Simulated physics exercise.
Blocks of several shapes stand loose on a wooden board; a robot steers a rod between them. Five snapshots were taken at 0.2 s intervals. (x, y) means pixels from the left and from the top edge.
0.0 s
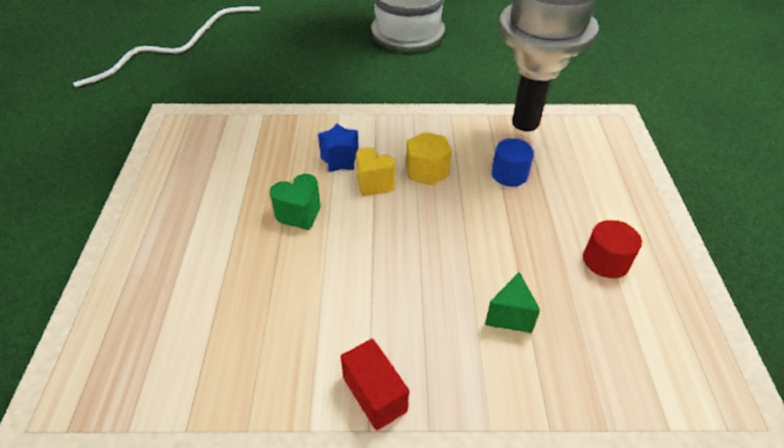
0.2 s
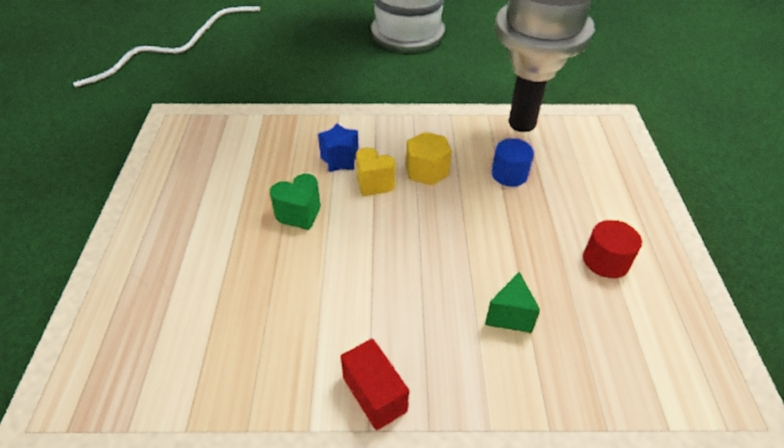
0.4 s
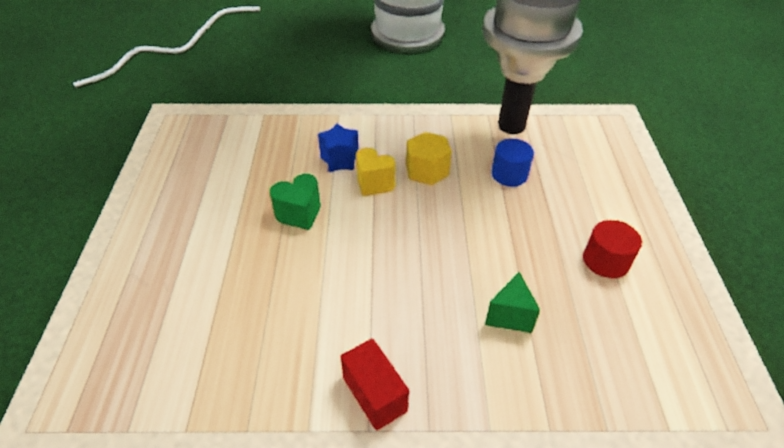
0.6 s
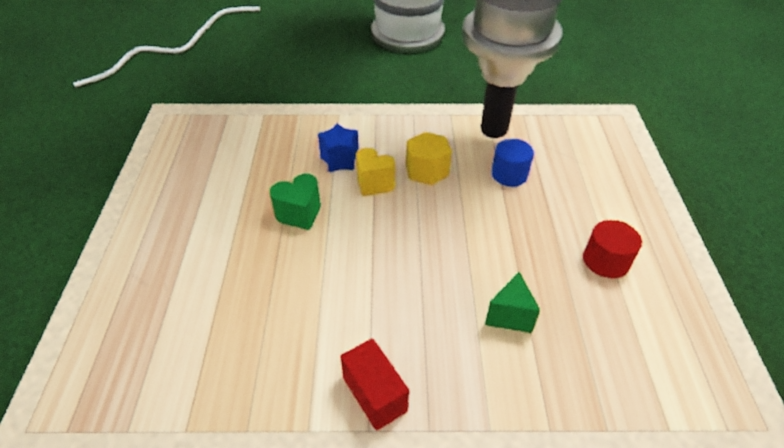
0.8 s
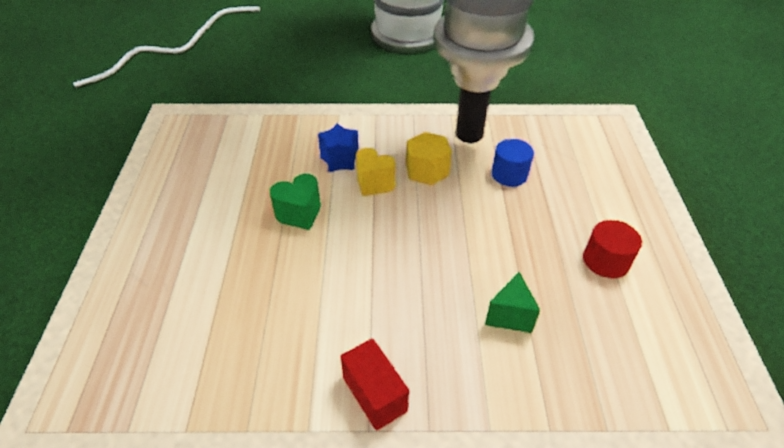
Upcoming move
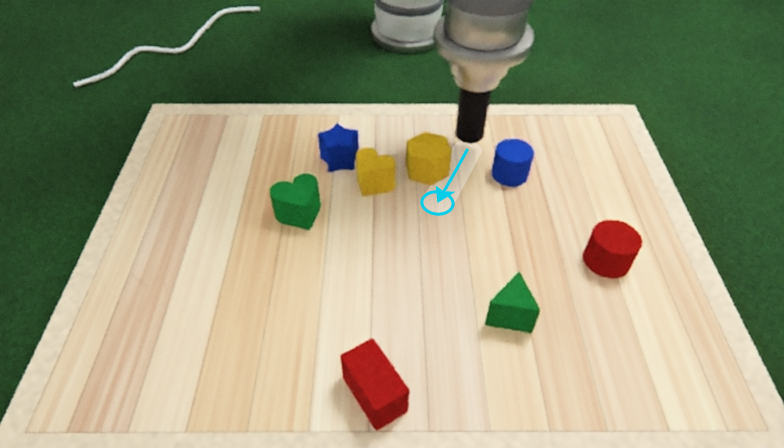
The robot's black-tipped rod moved a short way left along the far side of the wooden board, passing behind the blue cylinder toward the yellow six-sided block, while all the colored blocks stayed still.
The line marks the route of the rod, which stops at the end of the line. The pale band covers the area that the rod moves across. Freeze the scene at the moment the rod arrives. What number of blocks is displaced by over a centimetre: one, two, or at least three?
Once the path ends, one block will have shifted.
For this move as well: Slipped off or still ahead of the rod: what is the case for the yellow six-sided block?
The yellow six-sided block slips off.
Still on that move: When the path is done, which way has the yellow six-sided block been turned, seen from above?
It turns clockwise.
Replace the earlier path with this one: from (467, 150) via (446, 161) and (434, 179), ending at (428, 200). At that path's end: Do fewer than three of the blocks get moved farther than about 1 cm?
Final answer: Yes.
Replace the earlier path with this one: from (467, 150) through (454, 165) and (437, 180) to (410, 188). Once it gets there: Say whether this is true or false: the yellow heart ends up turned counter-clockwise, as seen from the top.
That is false.
The drawn path runs straight from (467, 150) to (437, 203).
What follows on the original path. Halfway along, rod at (455, 161); yellow six-sided block at (419, 150), turned 20° clockwise.
At the end, rod at (439, 189); yellow six-sided block at (414, 152), turned 35° clockwise; blue cylinder not moved.
